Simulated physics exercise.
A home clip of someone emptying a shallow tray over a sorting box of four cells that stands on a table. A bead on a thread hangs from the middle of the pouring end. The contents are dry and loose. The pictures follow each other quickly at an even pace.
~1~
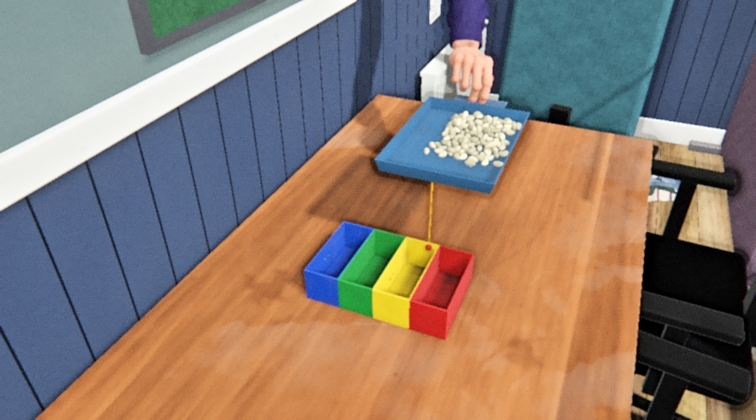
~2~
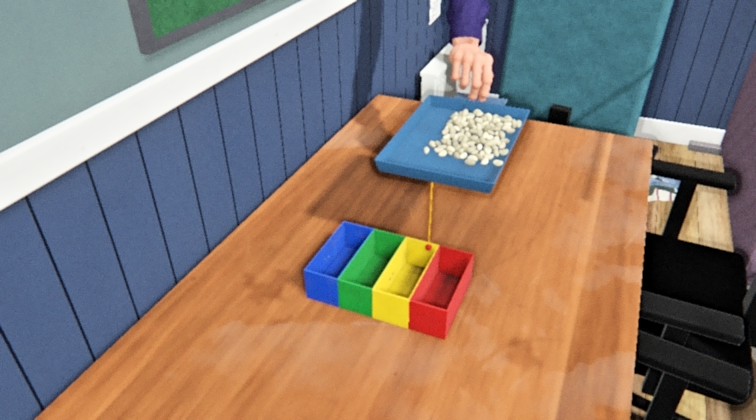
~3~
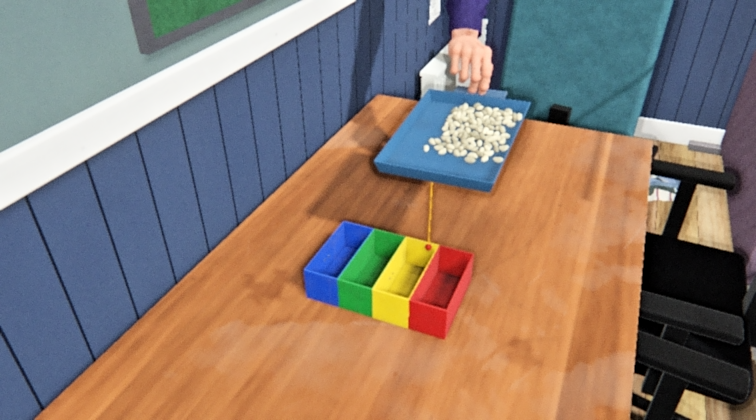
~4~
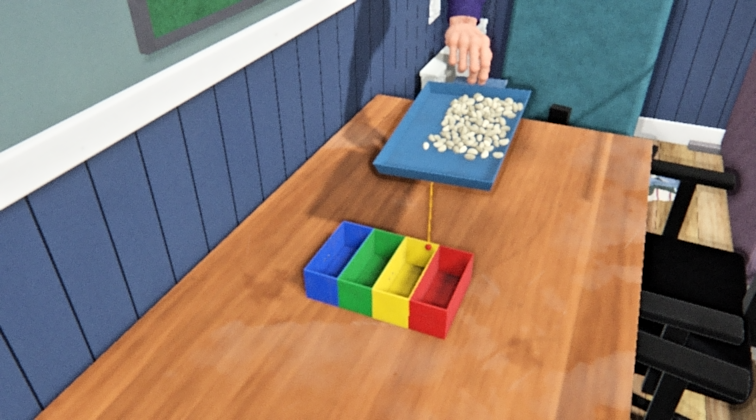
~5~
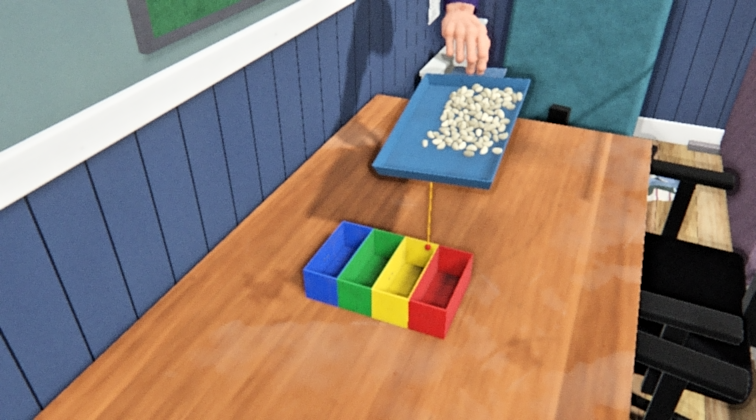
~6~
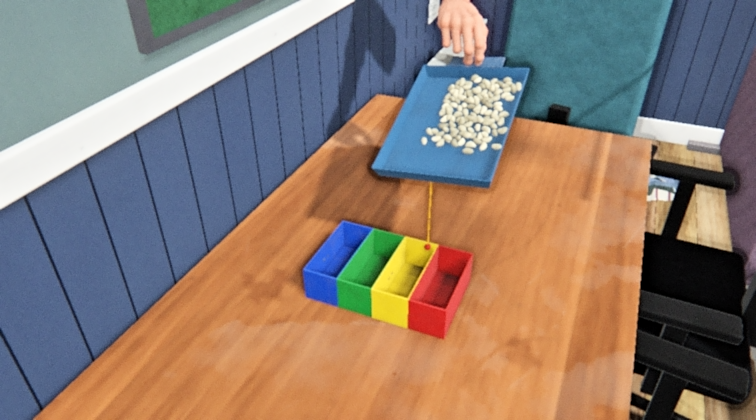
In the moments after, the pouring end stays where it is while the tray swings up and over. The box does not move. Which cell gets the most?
The green cell gets the most.
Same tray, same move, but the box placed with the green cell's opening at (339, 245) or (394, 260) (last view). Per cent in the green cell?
First some 10, then 40 per cent.
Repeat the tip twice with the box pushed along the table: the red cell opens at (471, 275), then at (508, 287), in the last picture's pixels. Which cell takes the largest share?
The first try: The cell in blue. The second: That blue cell.
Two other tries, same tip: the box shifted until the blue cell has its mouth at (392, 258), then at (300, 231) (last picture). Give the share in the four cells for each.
About 60 and 90 per cent.
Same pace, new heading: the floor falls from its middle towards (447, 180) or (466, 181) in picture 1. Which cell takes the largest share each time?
In turn: The cell in red; that red cell.
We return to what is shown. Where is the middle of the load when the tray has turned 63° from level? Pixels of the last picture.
Near (403, 166).
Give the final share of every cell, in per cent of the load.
Blue cell near 10; green cell near 60; yellow cell near 20; red cell near 0.
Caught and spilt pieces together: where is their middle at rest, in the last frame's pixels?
Around (372, 287).
Just after the last frame, tray tipped steeply; almost all on the tray; about a tenth falling or outside the box.
A moment on, tray tipped past a quarter turn; roughly a third on the tray; roughly a third in the green cell; about a tenth in the blue cell; about a tenth in the yellow cell; just a few in the red cell; roughly a quarter falling or outside the box.
Further on, tray tipped past a quarter turn; roughly two thirds in the green cell; roughly a quarter in the yellow cell; about a tenth in the blue cell; just a few in the red cell; just a few falling or outside the box.
When it is over, tray tipped past a quarter turn; roughly two thirds in the green cell; roughly a quarter in the yellow cell; about a tenth in the blue cell; just a few in the red cell; just a few outside the box.
